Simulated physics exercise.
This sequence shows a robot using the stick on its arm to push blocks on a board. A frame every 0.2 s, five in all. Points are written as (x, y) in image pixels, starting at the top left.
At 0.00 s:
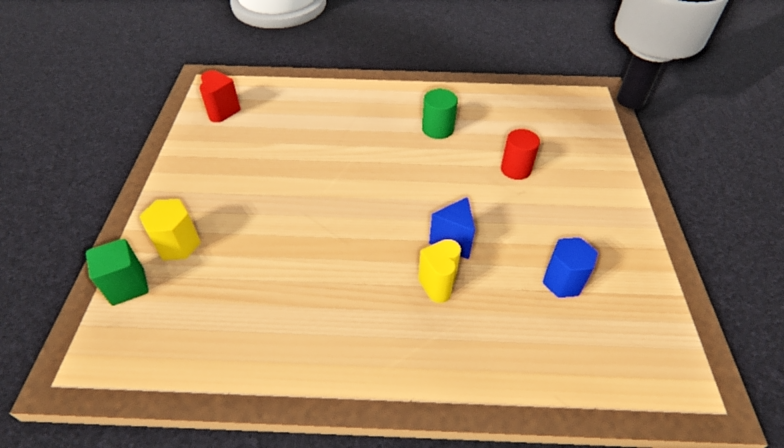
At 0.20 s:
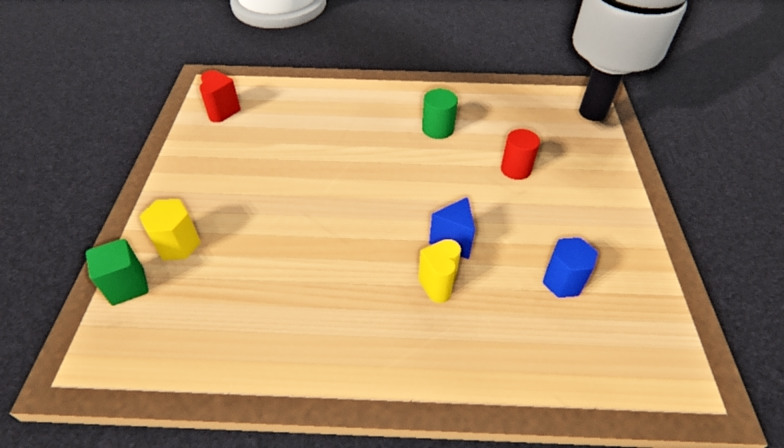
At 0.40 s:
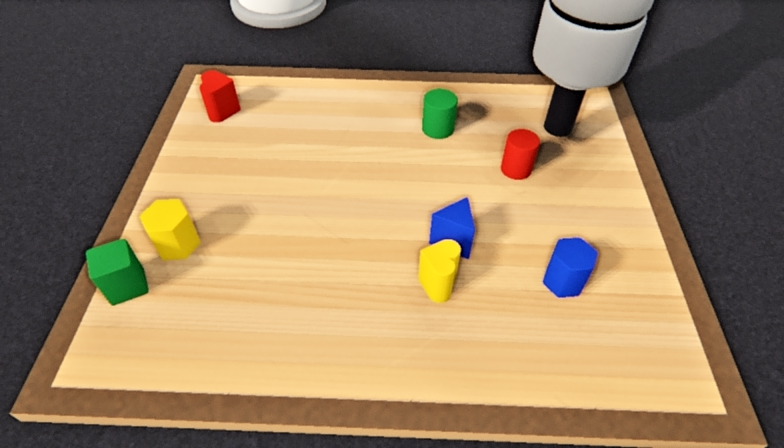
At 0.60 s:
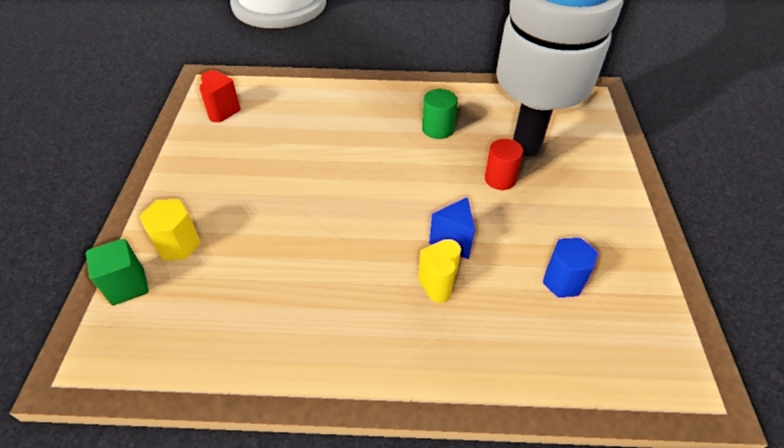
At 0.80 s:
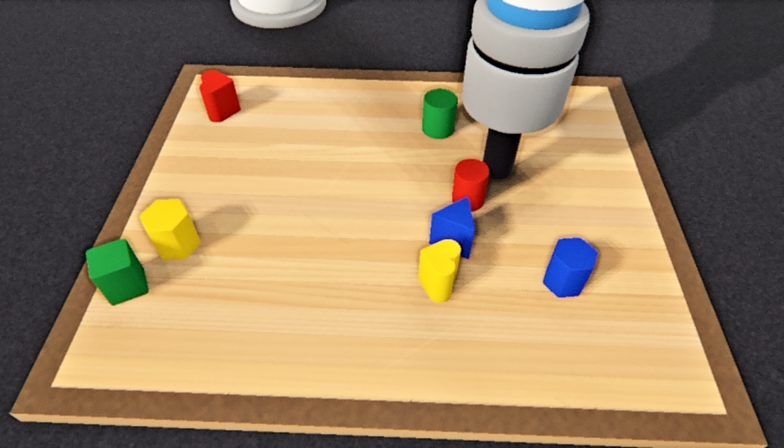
A robot arm with a black stick hangs over the upper right of a pale wooden board on a dark surface, seen from above at an angle by a still camera. Red and green blocks sit toward the top, yellow and green ones at left, and blue and yellow ones right of centre. The stick moves down and left, then pushes the red cylinder beside the blue three-sided block.
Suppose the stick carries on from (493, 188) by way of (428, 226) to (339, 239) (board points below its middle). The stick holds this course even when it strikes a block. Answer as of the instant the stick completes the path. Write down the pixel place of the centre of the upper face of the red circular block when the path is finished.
The middle of its upper face should be somewhere near (300, 211).
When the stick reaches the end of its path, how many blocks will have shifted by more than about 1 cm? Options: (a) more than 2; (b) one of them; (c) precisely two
(b)
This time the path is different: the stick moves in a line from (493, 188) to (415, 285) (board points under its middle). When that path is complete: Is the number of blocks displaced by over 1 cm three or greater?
Yes - that is the case.
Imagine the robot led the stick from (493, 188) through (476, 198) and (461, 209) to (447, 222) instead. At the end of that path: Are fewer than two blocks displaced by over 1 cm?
Yes, that is what happens.
On the path given first. One third of the way, stick (454, 196); red circular block (423, 193).
Two thirds of the way, stick (399, 213); red circular block (364, 205).
At the end, stick (337, 220); blue three-sided block not moved; red circular block (300, 211).
